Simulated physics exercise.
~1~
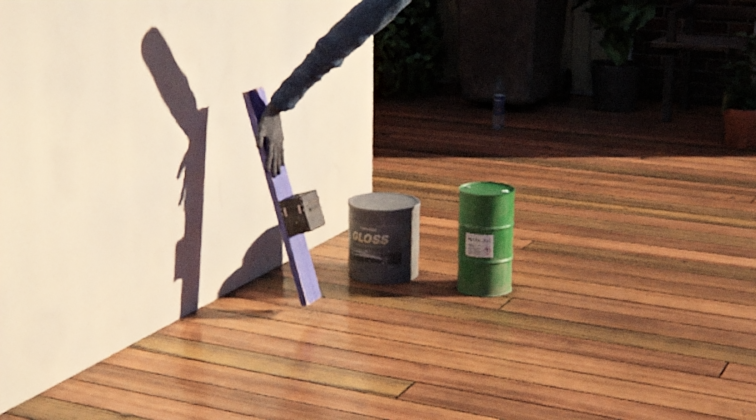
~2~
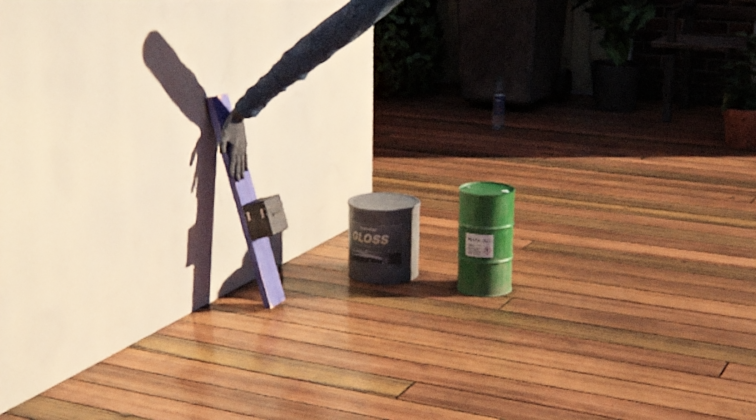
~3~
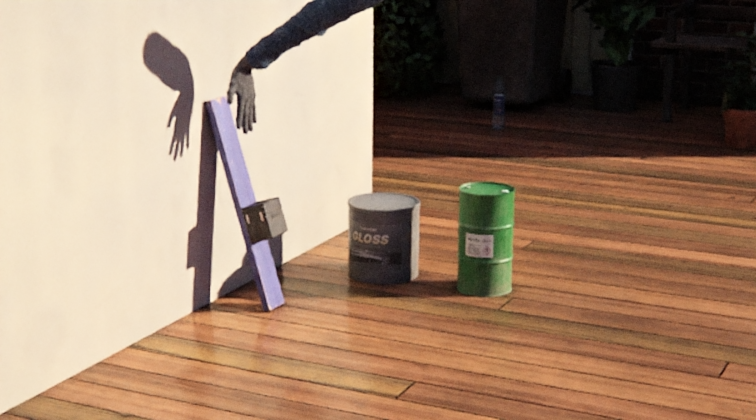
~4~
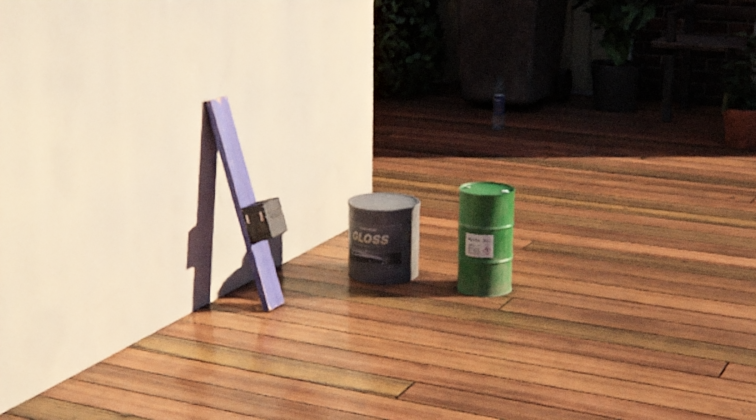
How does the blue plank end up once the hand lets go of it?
It holds its place, still leaning against the wall after the hand has gone.
